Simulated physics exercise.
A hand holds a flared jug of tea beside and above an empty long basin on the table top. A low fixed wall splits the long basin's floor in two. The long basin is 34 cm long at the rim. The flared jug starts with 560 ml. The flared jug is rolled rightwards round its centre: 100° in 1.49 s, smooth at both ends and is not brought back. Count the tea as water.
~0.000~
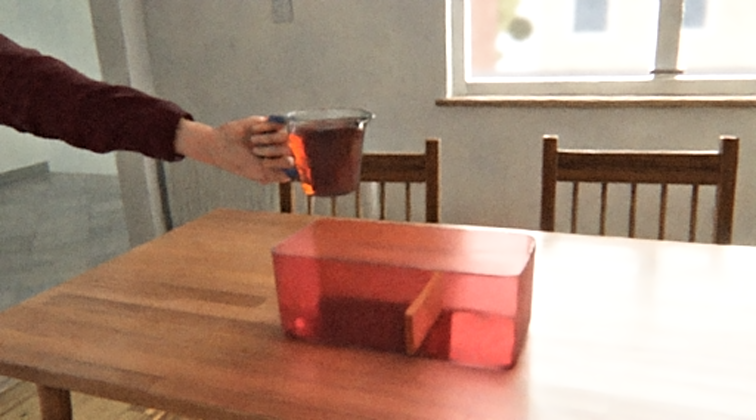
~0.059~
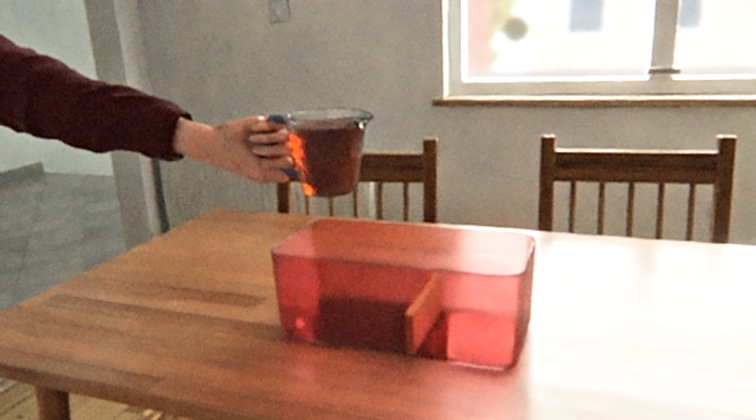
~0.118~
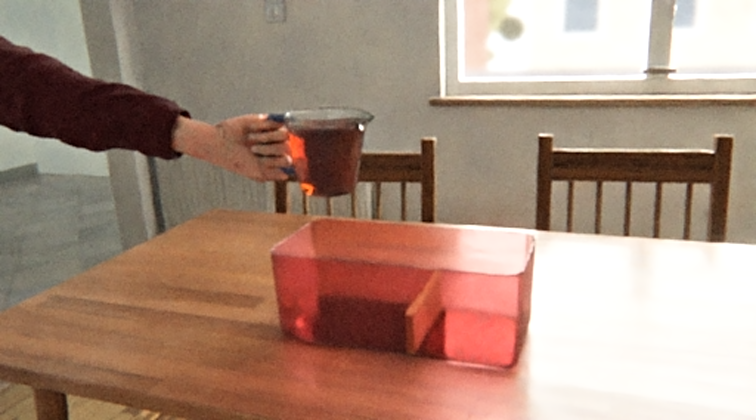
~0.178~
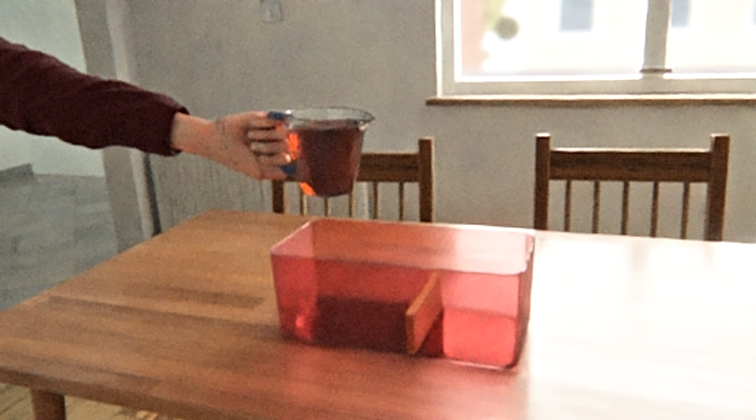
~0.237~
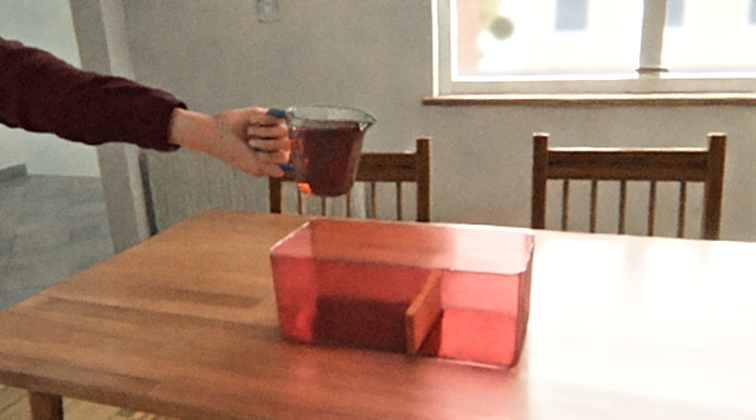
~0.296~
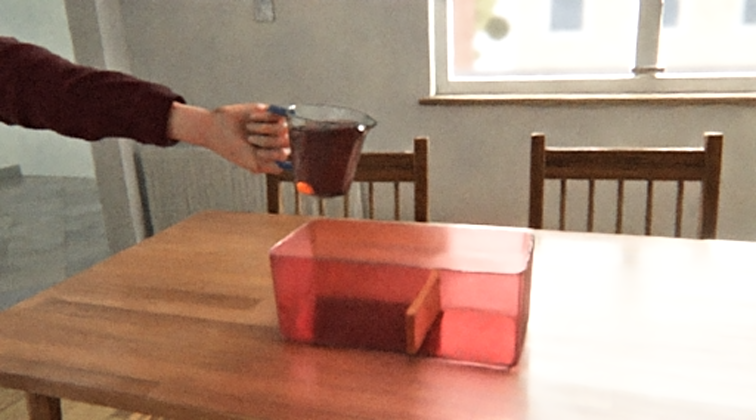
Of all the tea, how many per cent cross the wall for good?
Roughly 51 per cent is past the wall.
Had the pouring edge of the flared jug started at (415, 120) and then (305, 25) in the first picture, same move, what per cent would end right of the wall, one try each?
First 95, then 5 per cent.
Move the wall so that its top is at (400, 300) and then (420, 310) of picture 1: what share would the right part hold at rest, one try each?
In turn about 90 and 70 per cent.
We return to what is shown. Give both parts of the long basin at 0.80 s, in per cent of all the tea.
Near 1 on the left, 7 on the right.
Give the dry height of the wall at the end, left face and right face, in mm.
Left about 50 mm, right about 44 mm.
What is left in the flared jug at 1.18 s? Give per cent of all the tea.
Near 22 in a hundred.
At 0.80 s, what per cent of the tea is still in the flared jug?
About 76 per cent.
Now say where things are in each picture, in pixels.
In the first picture, it leans 0°; its right rim is at (373, 116); the tea meets the walls at (296, 125) and (364, 127); the long basin's rim runs from (294, 235) to (529, 256); the wall's top is at (426, 293).
In the second picture, it leans 0°; its right rim is at (373, 116); the tea meets the walls at (295, 125) and (363, 126).
In the third picture, it leans 2°; its right rim is at (373, 117); the tea meets the walls at (296, 124) and (363, 127).
In the fourth picture, it leans 3°; its right rim is at (374, 119); the tea meets the walls at (295, 124) and (364, 126).
In the fifth picture, it leans 6°; its right rim is at (375, 121); the tea meets the walls at (296, 125) and (366, 126).
In the sixth picture, it leans 9°; its right rim is at (377, 124); the tea meets the walls at (296, 125) and (368, 127).
By 0.80 s the tilt is 56° and 76 per cent is still to pour, 1 is left of the wall and 7 right of it.
By 1.18 s the tilt is 90° and 22 per cent is still to pour, 18 is left of the wall and 46 right of it.
By 1.57 s the tilt is 100° and 0 per cent is still to pour, 48 is left of the wall and 50 right of it.
By 1.99 s the tilt is 100° and 0 per cent is still to pour, 48 is left of the wall and 51 right of it.
At rest 48 per cent lies left of the wall, 51 right of it and 1 outside.
